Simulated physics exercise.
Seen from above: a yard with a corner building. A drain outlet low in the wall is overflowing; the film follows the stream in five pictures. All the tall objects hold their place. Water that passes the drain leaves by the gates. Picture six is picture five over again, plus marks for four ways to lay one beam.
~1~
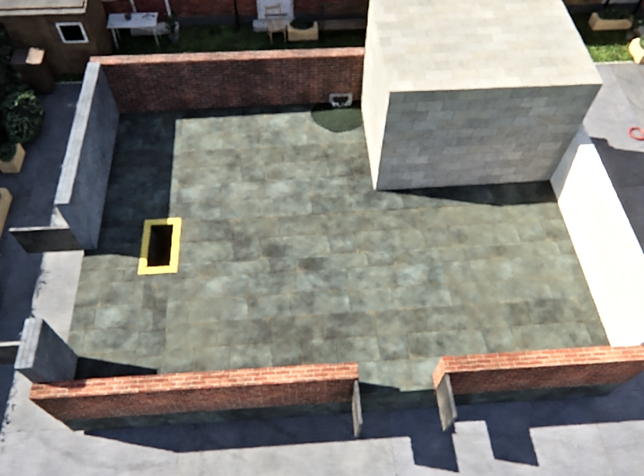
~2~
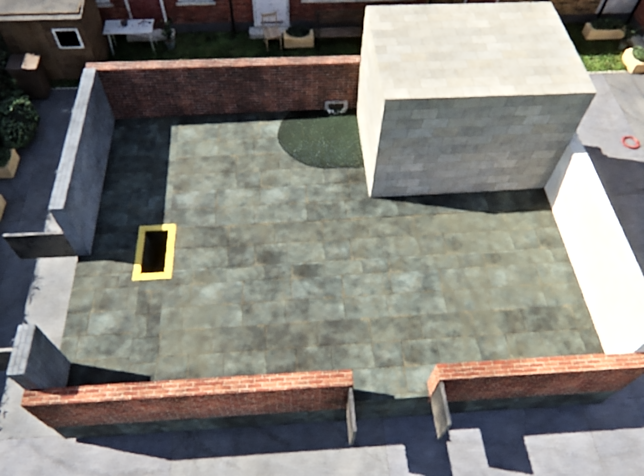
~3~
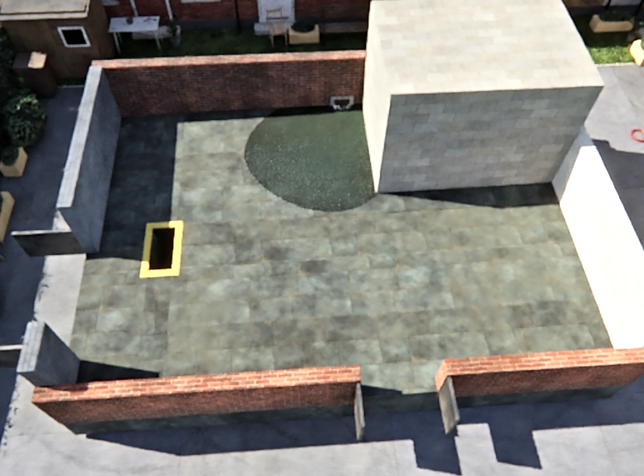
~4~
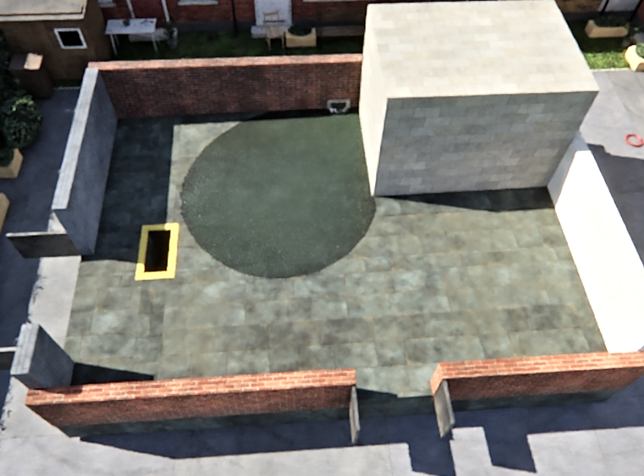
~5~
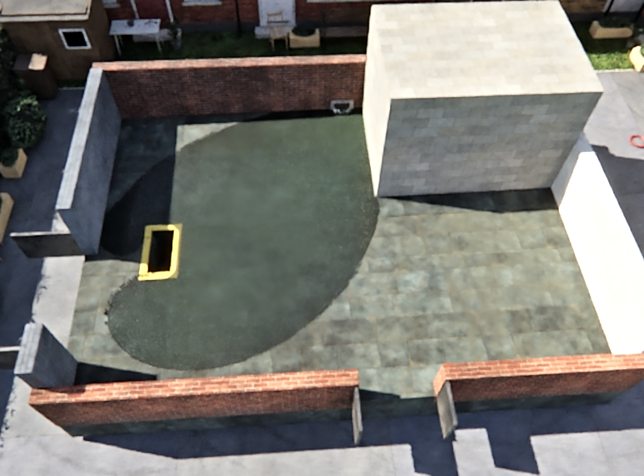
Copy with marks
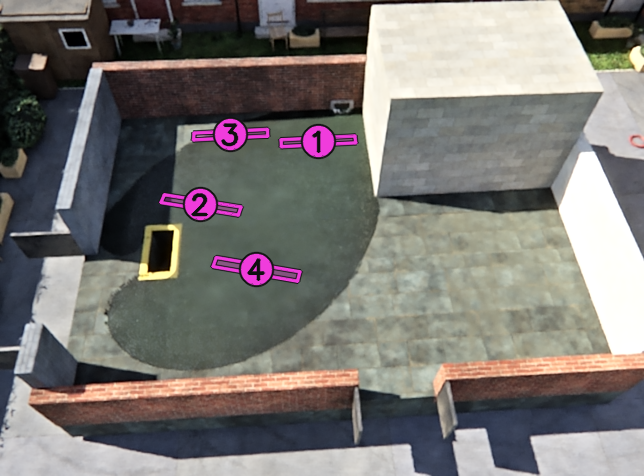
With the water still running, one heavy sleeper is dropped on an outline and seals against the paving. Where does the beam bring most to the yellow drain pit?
Take 4.
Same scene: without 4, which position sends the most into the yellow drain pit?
It is 3.
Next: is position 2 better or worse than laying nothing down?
It is worse.
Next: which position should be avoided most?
2.
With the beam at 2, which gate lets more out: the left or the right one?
The left one.
On the marked copy, 1 from (281, 143) to (355, 139); 2 from (162, 198) to (239, 210); 3 from (193, 136) to (267, 132); 4 from (214, 262) to (298, 276).
With 1, about 18 % of the stream runs into the yellow drain pit, about 81 % out by the gates.
With 2, about 12 % of the stream runs into the yellow drain pit, about 87 % out by the gates.
With 3, about 30 % of the stream runs into the yellow drain pit, about 70 % out by the gates.
With 4, about 58 % of the stream runs into the yellow drain pit, about 41 % out by the gates.
